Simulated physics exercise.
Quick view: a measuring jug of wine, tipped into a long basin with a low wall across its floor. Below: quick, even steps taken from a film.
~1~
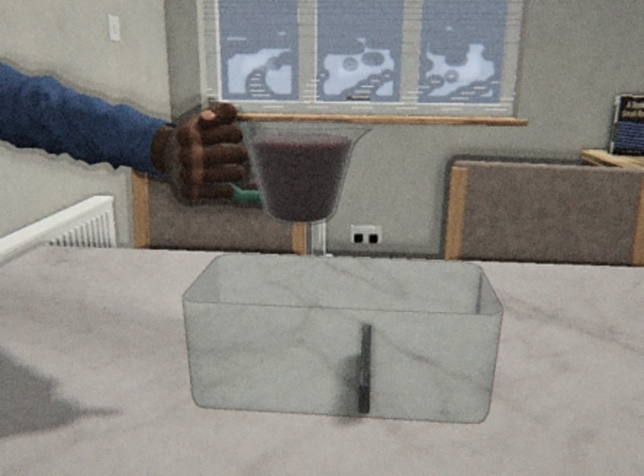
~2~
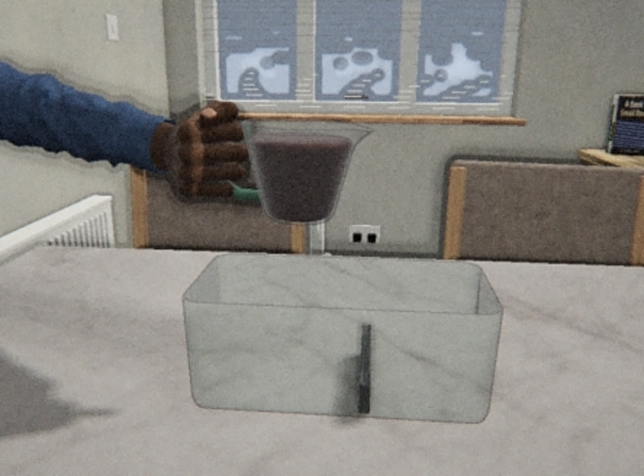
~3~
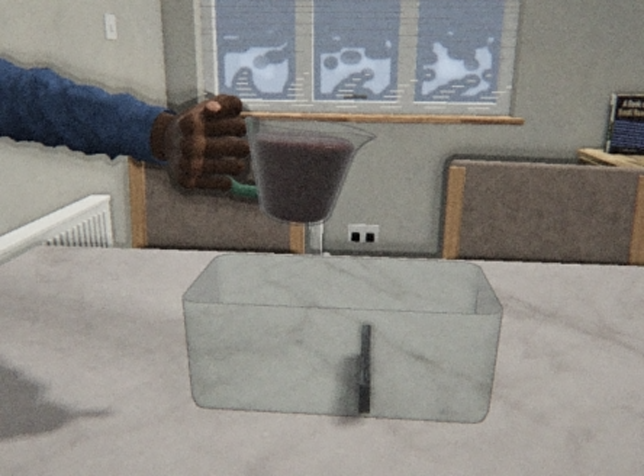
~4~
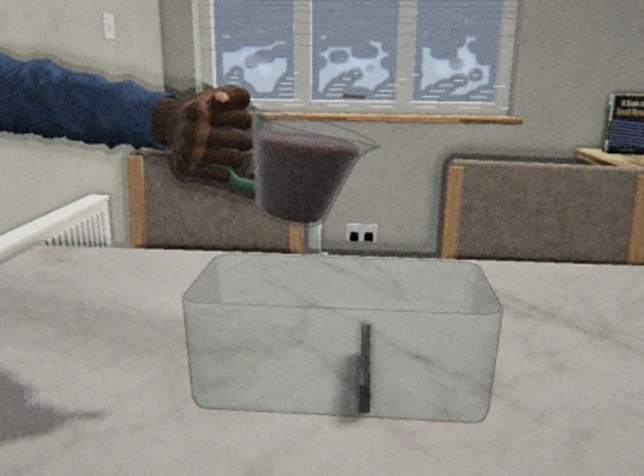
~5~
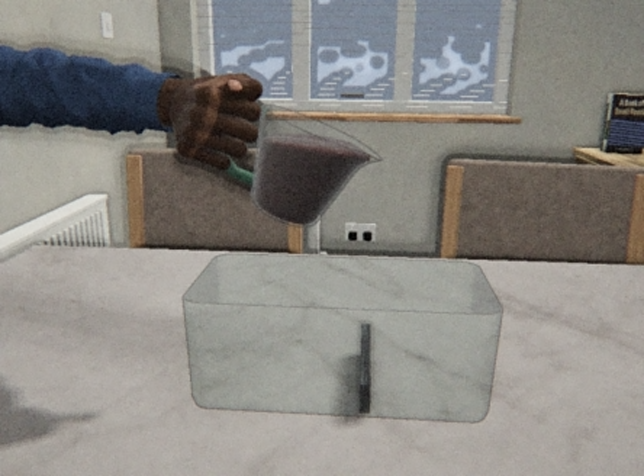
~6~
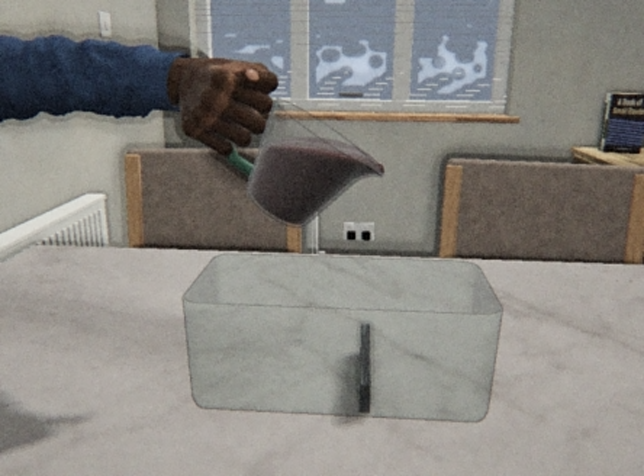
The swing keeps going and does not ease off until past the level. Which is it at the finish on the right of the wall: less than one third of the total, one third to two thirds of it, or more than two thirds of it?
At the finish the right of the wall has more than two thirds of the total.
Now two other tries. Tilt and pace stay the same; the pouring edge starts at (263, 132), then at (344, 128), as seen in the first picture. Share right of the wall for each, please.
First try: Near 10 percent; second try: Near 65 percent.
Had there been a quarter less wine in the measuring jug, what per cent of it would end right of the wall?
I'd put it at some 85 %.
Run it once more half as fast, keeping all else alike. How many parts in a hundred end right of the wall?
About 90 per cent would end up there.
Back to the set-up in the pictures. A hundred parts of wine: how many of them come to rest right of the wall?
Roughly 85 percent of it.
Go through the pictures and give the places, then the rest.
Tilt 0°; pouring edge (374, 127); surface from (250, 137) to (355, 140); the long basin's rim runs from (201, 276) to (490, 288); the wall's top is at (366, 353), in the first picture.
Tilt 1°; pouring edge (375, 129); surface from (251, 137) to (355, 140), in the second picture.
Tilt 6°; pouring edge (378, 135); surface from (254, 135) to (356, 143), in the third picture.
Tilt 13°; pouring edge (381, 145); surface from (258, 134) to (361, 148), in the fourth picture.
Tilt 22°; pouring edge (384, 159); surface from (263, 139) to (371, 152), in the fifth picture.
Tilt 33°; pouring edge (385, 175); surface from (264, 145) to (382, 166); 1 per cent is over the edge, in the sixth picture.
A moment on, the measuring jug is tipped on its side and 36 per cent is still to pour, 0 is left of the wall and 38 right of it.
Next, the measuring jug is tipped right over and 4 per cent is still to pour, 5 is left of the wall and 82 right of it.
Then the measuring jug is tipped right over and 0 per cent is still to pour, 9 is left of the wall and 88 right of it.
Later the measuring jug is tipped right over and 0 per cent is still to pour, 10 is left of the wall and 88 right of it.
Finally, 10 per cent lies left of the wall, 87 right of it and 2 outside.
